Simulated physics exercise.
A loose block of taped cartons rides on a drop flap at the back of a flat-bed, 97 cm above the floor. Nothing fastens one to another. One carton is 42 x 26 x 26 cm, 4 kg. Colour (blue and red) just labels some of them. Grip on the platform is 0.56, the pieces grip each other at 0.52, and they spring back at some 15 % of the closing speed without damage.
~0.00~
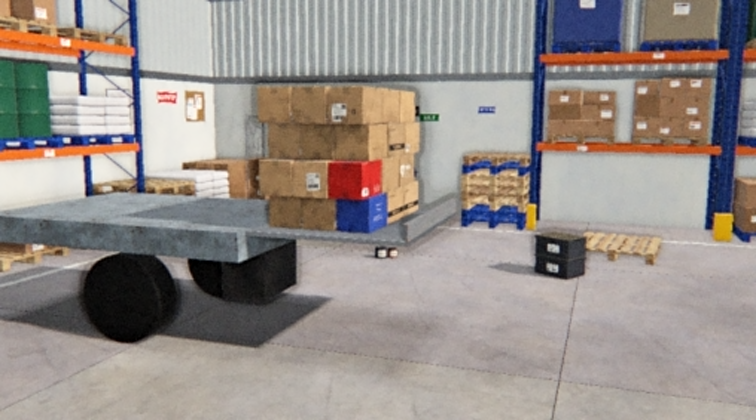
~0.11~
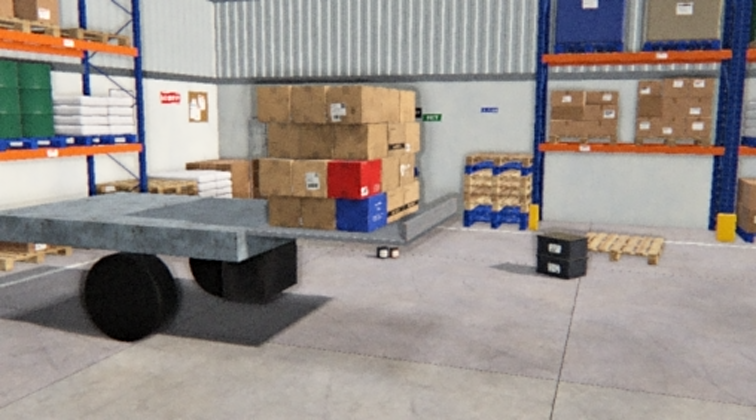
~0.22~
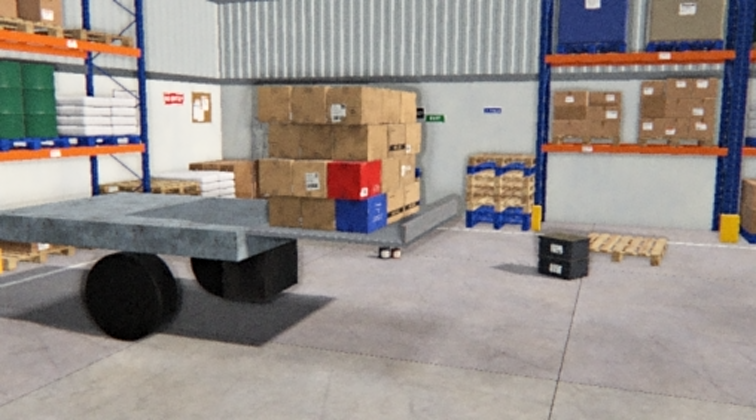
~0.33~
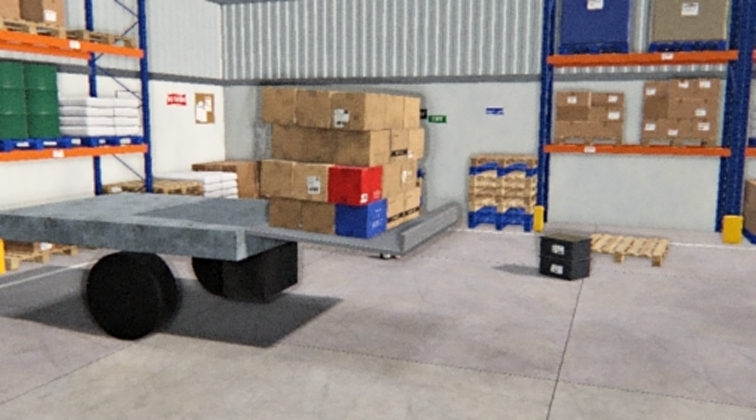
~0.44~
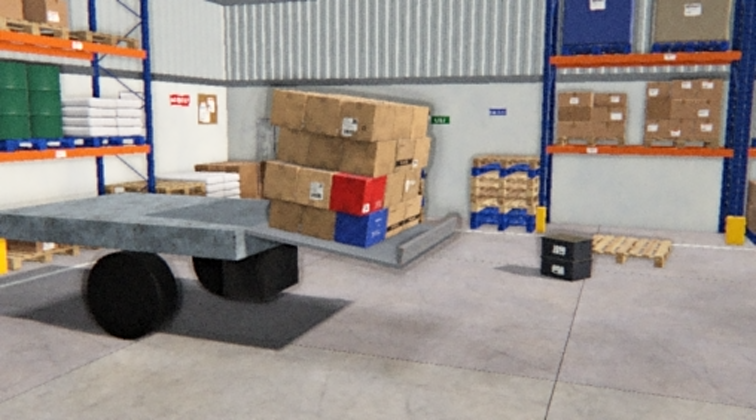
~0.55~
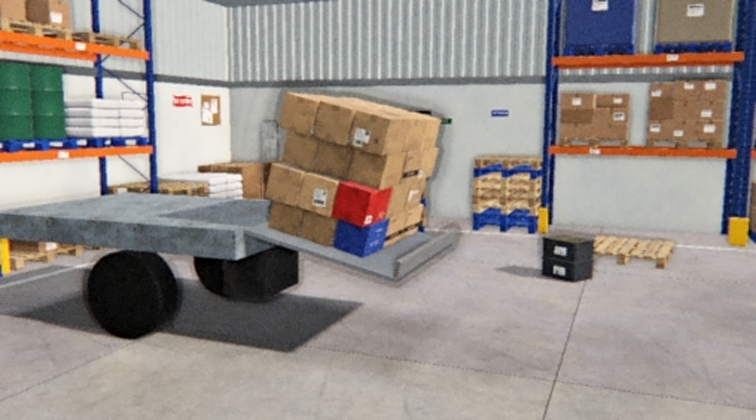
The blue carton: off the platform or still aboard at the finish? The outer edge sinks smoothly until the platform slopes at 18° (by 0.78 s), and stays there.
In the end the blue carton remains on top.
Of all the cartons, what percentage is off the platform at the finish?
Near 70 per cent.
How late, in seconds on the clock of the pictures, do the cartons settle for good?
Near 4.5 s.
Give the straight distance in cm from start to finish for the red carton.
About: Red 140.
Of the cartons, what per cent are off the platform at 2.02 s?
65 per cent by then.
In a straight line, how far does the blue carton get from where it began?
Some 45 cm.
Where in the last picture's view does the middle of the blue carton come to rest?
Near (396, 257).
By 0.86 s, slope 18°; none of the 36 cartons off the platform, 36 disturbed; blue carton tilted 20°; red carton tilted 20°.
By 1.30 s, slope 18°; 15 of the 36 cartons off the platform; blue carton on its side; red carton on its side.
By 2.02 s, slope 18°; 24 of the 36 cartons off the platform; blue carton on its side; red carton upside down.
When it is over (4.5 s), slope 18°; 26 of the 36 cartons off the platform; blue carton on its side; red carton upside down. In pixels of the last frame, middles, blue carton near (396, 257), red carton near (426, 351).
